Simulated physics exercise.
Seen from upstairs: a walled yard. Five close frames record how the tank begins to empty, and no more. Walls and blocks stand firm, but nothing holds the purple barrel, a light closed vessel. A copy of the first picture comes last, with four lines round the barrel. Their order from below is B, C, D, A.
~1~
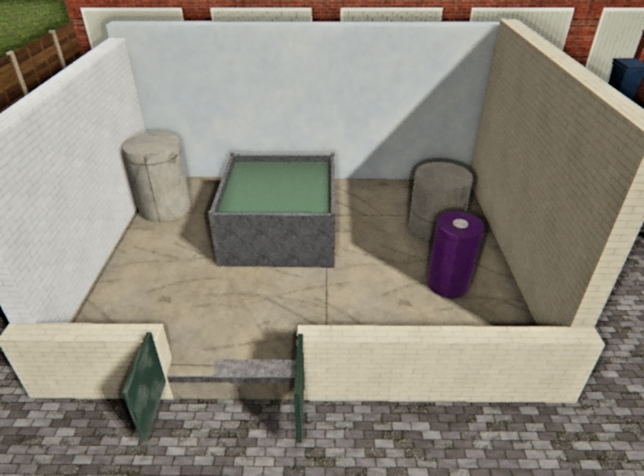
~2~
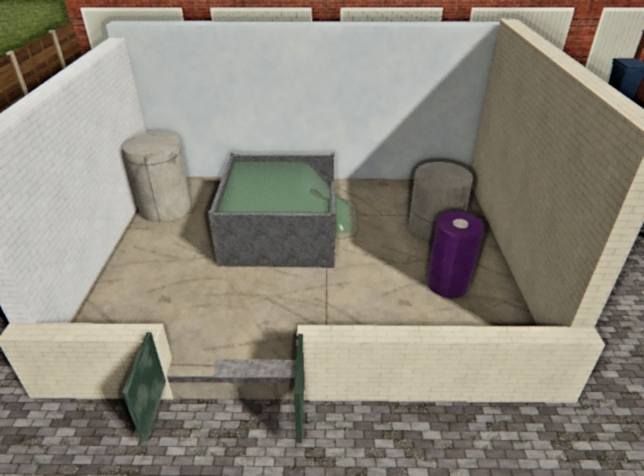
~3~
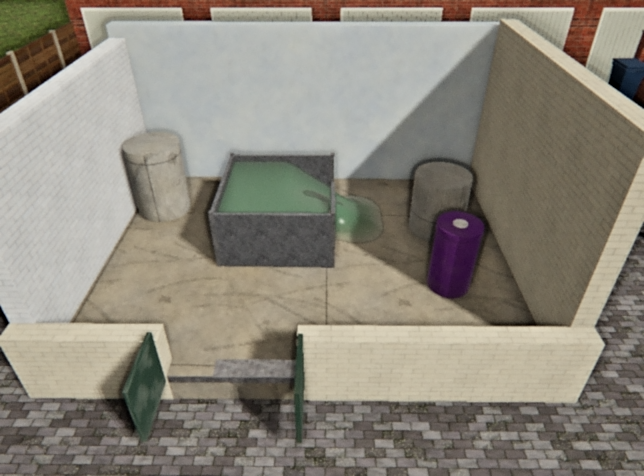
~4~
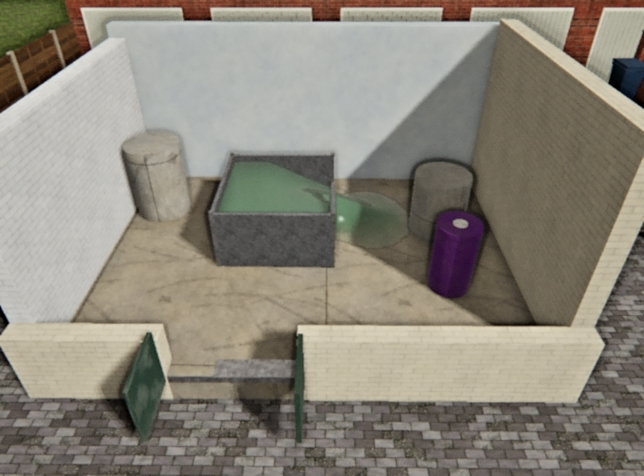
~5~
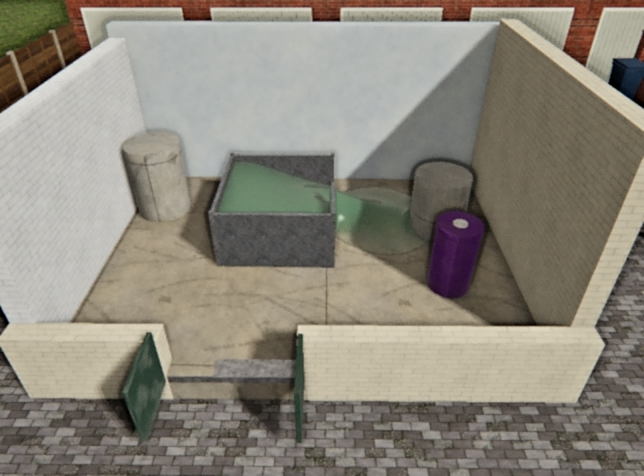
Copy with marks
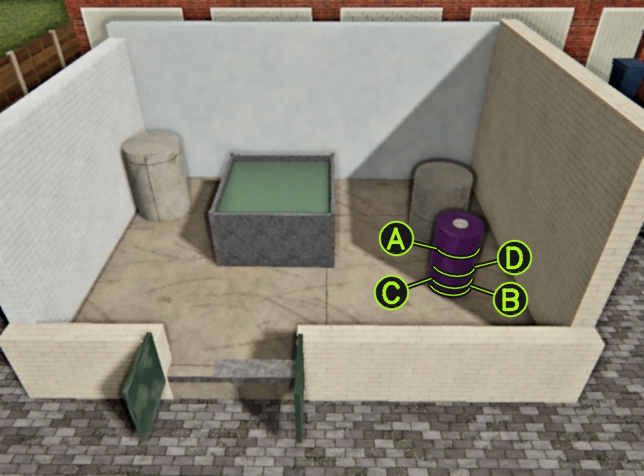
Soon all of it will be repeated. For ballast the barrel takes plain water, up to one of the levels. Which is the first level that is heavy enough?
D is the one.
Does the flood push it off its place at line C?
Yes, it does.
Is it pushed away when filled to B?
Yes, that goes wrong.
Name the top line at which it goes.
C it is.
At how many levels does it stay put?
Two of the four.
On the marked copy, A at (461, 257); B at (453, 295); C at (454, 288); D at (457, 276); from the bottom up B, C, D, A.
If A is chosen, it does not move.
If B is chosen, it is pushed about 3 times its own width away.
If C is chosen, it is pushed about twice its own width away.
If D is chosen, it shifts by a finger or two and stays.
